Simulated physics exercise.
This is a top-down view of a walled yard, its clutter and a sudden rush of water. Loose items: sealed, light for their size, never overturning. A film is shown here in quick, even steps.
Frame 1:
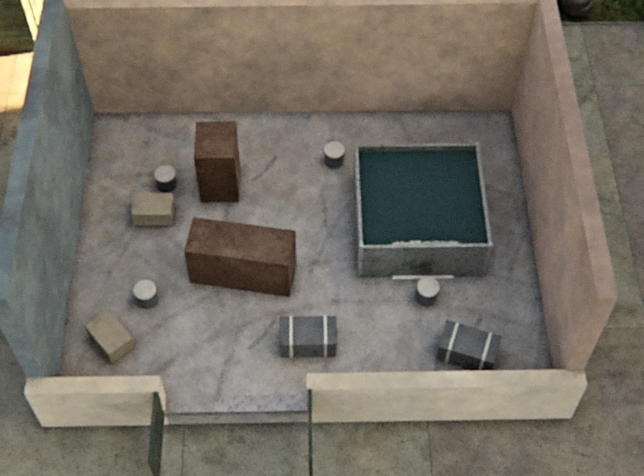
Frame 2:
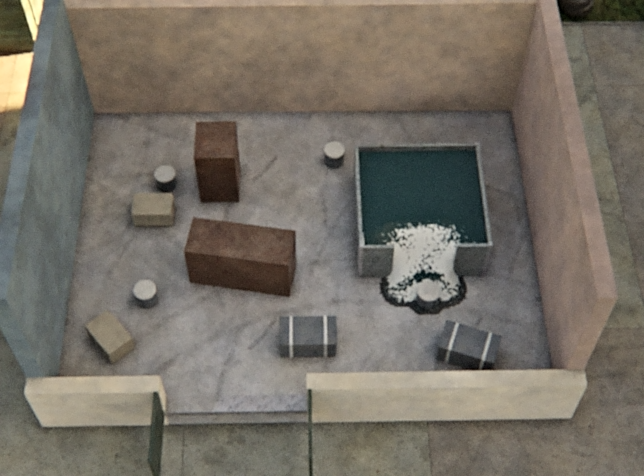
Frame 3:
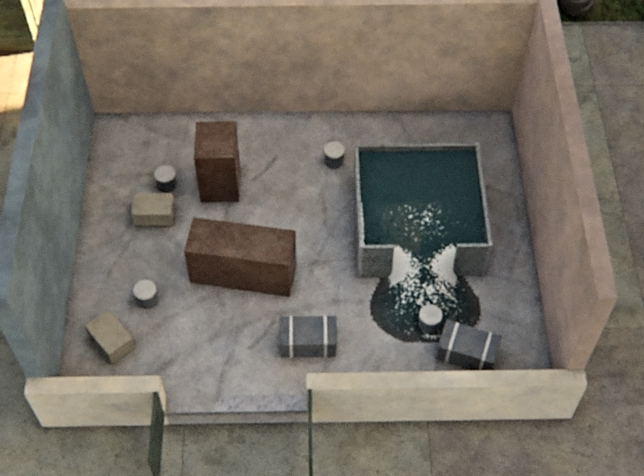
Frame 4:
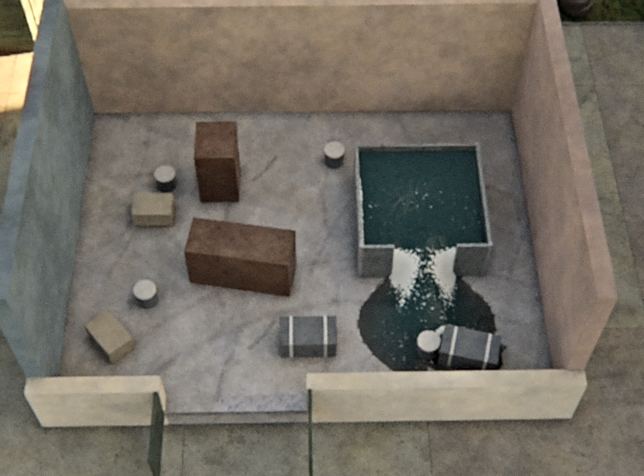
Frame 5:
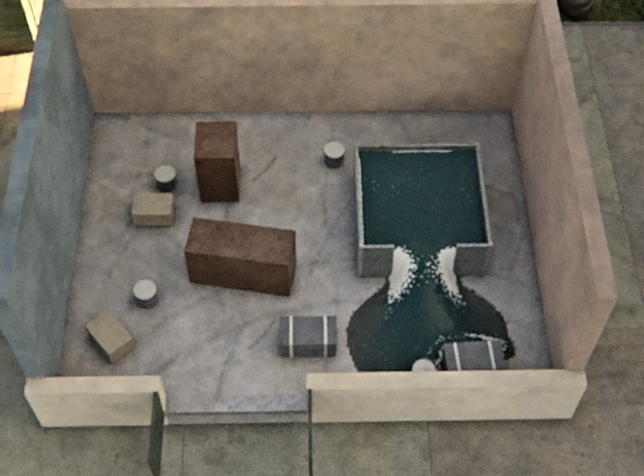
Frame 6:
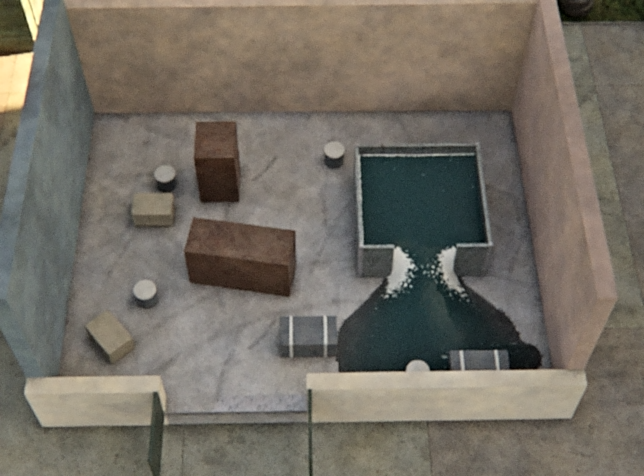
At the start, a tank of dark green water stands in a walled yard among scattered blocks and small cylinders. Water gushes through its front side and spreads across the floor, pushing the nearest cylinder toward the front wall. The pool then widens around a strapped dark box, which shifts slightly toward the wall.
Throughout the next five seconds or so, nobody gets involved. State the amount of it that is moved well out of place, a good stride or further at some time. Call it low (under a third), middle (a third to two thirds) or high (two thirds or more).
Middle.
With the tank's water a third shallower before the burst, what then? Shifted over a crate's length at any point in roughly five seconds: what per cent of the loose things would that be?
Around 40 in a hundred.
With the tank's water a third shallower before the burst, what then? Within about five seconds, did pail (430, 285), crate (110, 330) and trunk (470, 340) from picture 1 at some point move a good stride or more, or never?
Well, in sequence: Carried that far, not carried that far, carried that far.
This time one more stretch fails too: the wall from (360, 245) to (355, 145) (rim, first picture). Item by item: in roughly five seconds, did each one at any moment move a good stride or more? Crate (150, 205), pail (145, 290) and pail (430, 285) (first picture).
Object by object: Covered the distance, short of it, short of it.
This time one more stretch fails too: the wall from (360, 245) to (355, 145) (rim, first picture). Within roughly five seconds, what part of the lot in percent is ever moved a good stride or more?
50 % or thereabouts.
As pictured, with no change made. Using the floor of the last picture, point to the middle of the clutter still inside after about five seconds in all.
That works out to about (214, 260) on the floor.
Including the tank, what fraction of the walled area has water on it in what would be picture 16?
I reckon around 40 per cent.
A moment on, 1 of 8 are well off their spots; 2 afloat.
Next, 2 of 8 are well off their spots; 2 afloat.
Later, 4 of 8 are well off their spots; 2 afloat.
In the end, 4 of 8 are well off their spots, and 4 have been at some point; 4 afloat.
